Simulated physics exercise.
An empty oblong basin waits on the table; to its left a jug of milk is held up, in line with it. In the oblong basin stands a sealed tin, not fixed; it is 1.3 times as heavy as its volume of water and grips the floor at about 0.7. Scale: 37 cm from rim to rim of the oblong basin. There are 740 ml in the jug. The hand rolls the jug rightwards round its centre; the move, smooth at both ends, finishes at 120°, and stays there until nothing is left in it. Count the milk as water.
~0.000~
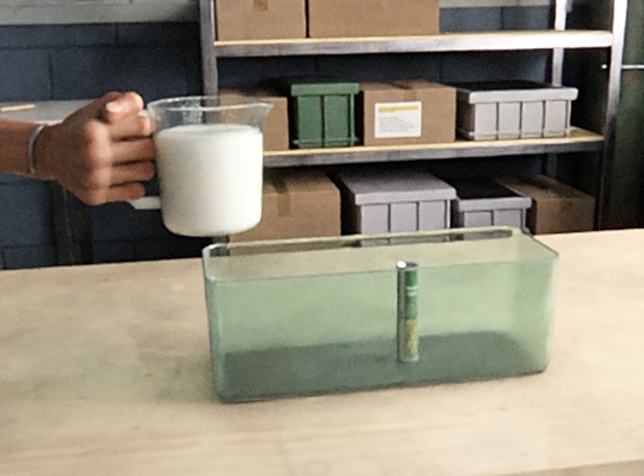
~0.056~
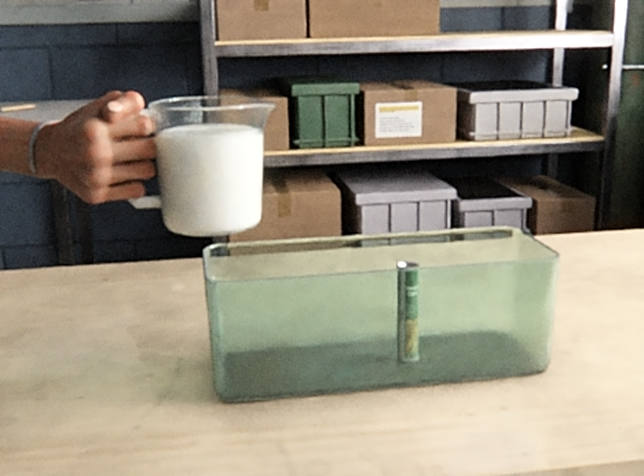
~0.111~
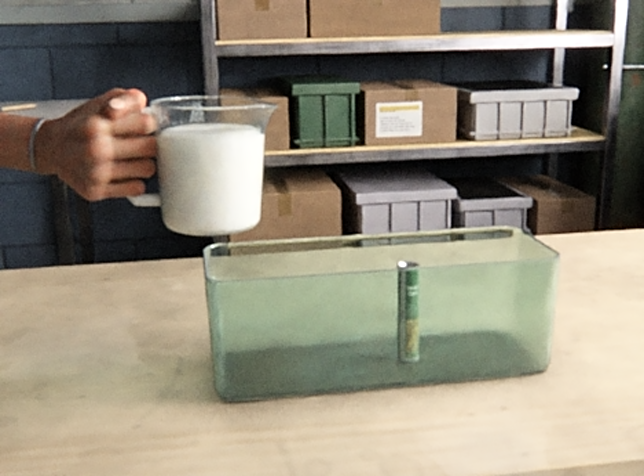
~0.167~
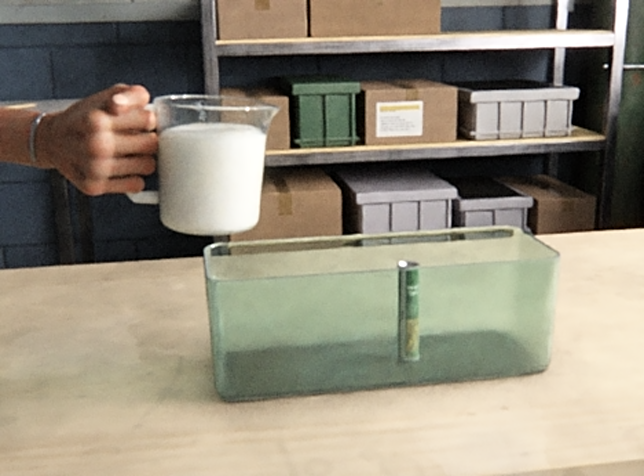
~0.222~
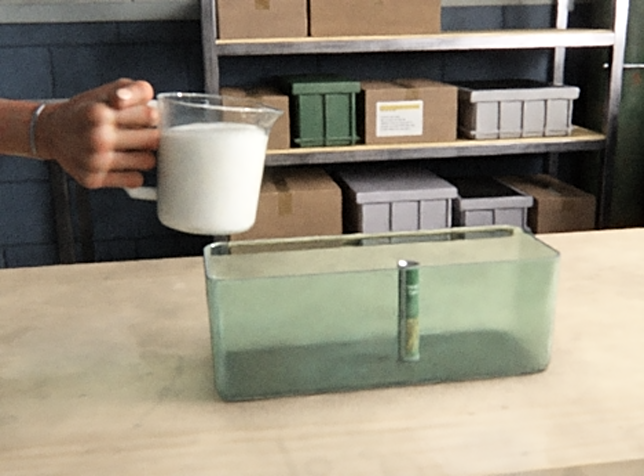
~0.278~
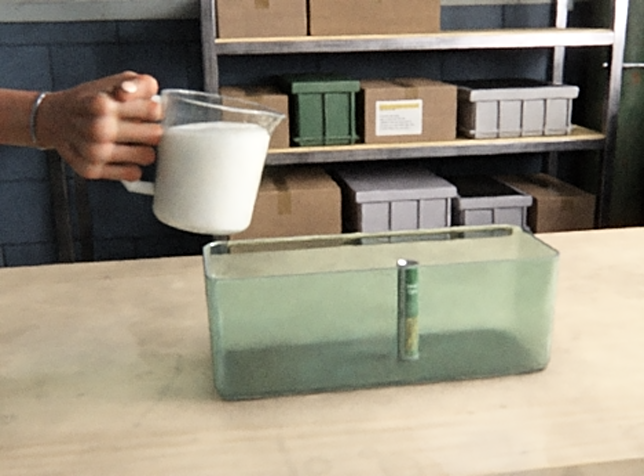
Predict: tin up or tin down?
It remains upright.
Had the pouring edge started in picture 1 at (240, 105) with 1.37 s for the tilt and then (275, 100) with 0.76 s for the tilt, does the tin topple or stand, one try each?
First it remains upright; then it stays up.
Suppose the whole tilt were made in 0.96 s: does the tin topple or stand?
The tin stays up.
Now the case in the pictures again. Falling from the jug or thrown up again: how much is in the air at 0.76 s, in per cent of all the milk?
Near 14 in a hundred.
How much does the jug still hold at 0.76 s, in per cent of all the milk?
Some 80 per cent.
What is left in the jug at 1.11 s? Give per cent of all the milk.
About 16 per cent.
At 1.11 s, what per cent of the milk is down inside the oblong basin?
Near 76 in a hundred.
Then, 0.76 s in, the tilt is 70° and 80 per cent is still to pour; the tin stands where it began.
Then, 1.11 s in, the tilt is 109° and 15 per cent is still to pour; the tin stands where it began.
Then, 1.47 s in, the tilt is 120° and 0 per cent is still to pour; the tin stands where it began.
Then, 1.87 s in, the tilt is 120° and 0 per cent is still to pour; the tin stands where it began.
Finally, the tin stands where it began.
